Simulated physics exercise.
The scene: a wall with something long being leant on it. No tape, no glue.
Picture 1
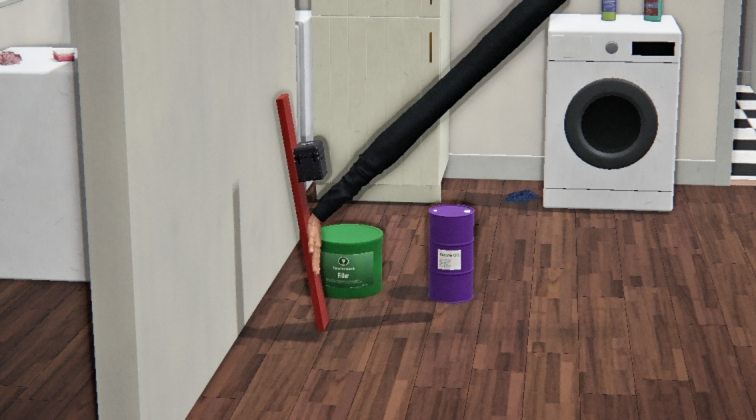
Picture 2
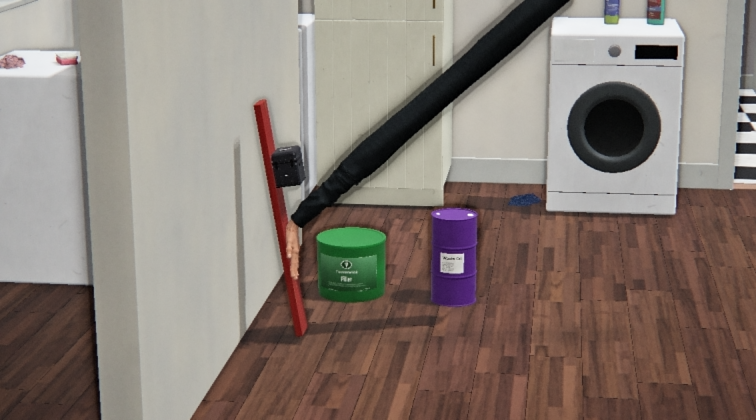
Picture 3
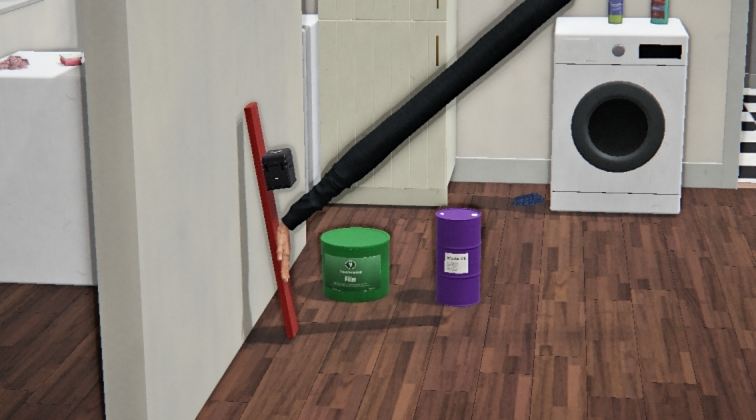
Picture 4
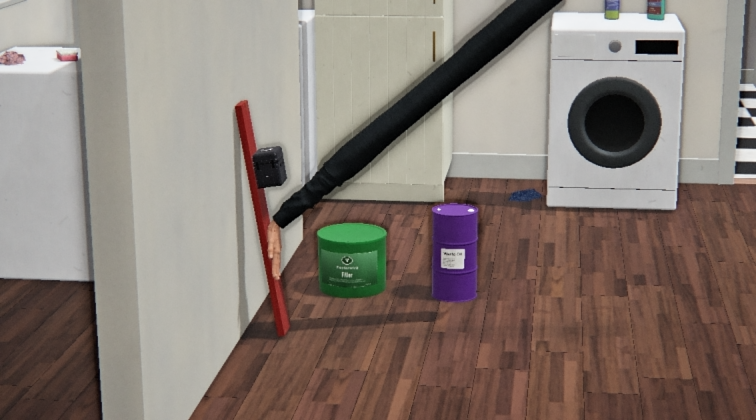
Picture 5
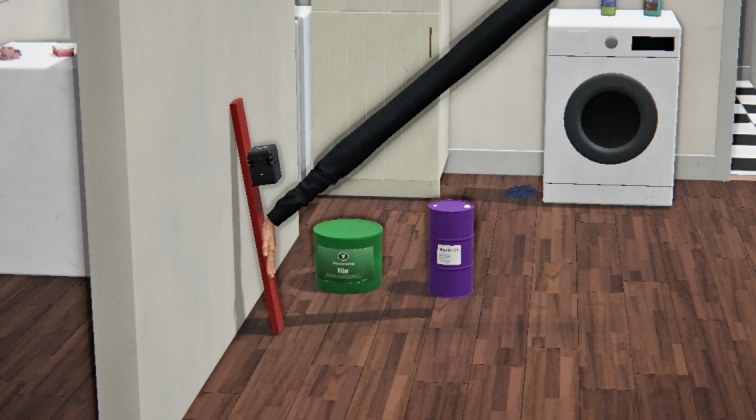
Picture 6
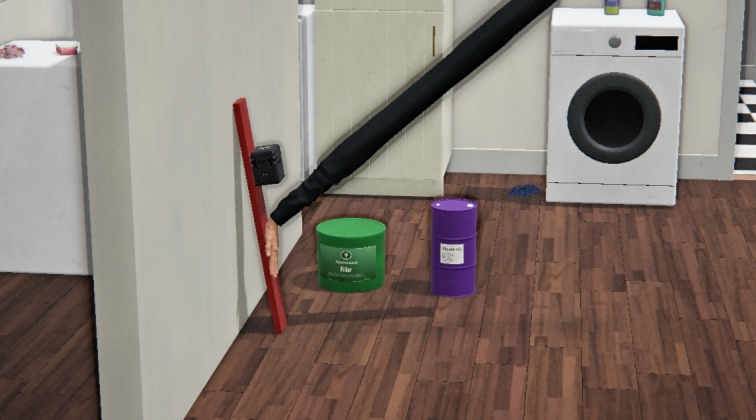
A black-sleeved arm moves a red plank left along a pale wall, then holds it nearly still.
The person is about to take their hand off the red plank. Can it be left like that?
The plank remains leaning.
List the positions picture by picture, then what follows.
The first frame shows on its way; red plank (303, 214); purple canister (451, 253).
The second frame shows on its way; red plank (281, 219); purple canister (454, 257).
The third frame shows on its way; red plank (272, 222); purple canister (458, 257).
The fourth frame shows on its way; red plank (263, 220); purple canister (455, 252).
The fifth frame shows propped up under the hand; red plank (258, 217); purple canister (451, 249).
The sixth frame shows propped up under the hand; red plank (261, 217); purple canister (454, 248).
Then, 0.20 s later than the last frame, all is still.
Then, 0.50 s later than the last frame, red plank resting near (261, 217).
When it is over, all 3 as before. End places, in pixels of the last picture, red plank near (261, 217). The plank stays up.
